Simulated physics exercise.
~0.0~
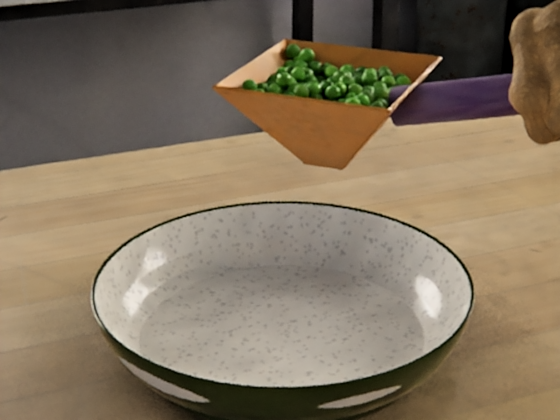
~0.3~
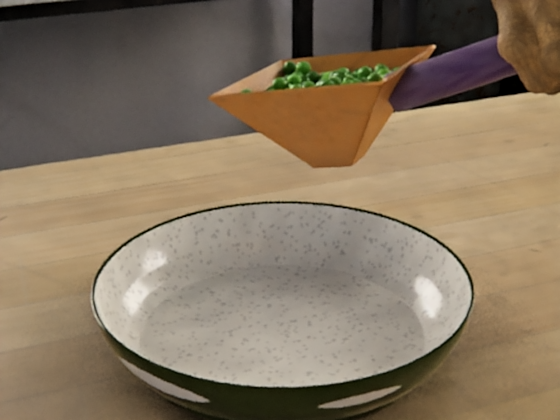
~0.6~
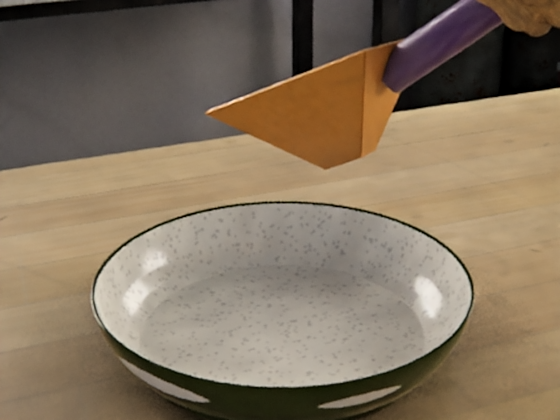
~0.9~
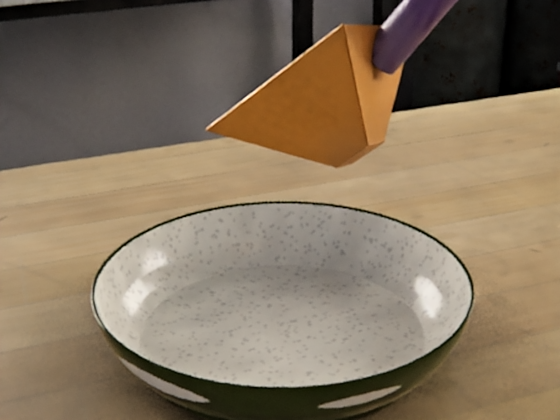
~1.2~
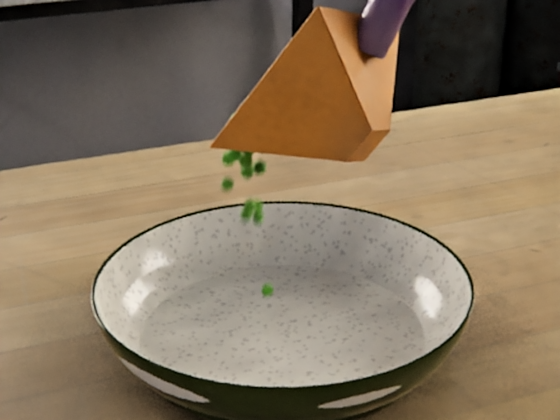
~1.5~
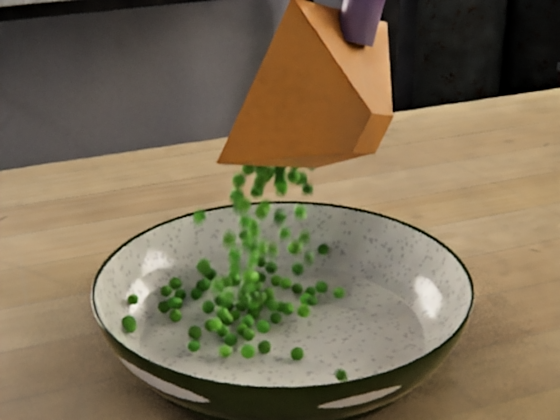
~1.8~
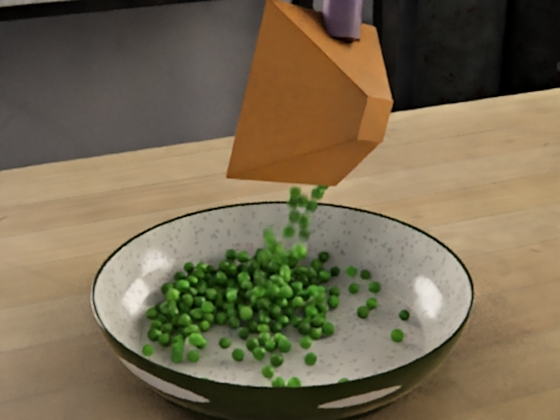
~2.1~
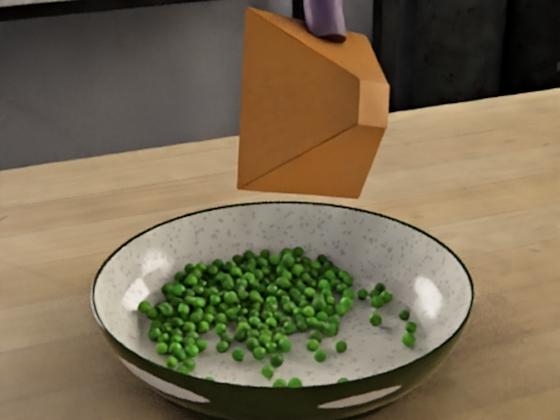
On a light wooden surface, a gloved hand holds an orange scoop of green peas by its purple handle above a speckled white pan, then steadily tips it leftward until the peas pour down and lie scattered in the pan beneath the upturned scoop.
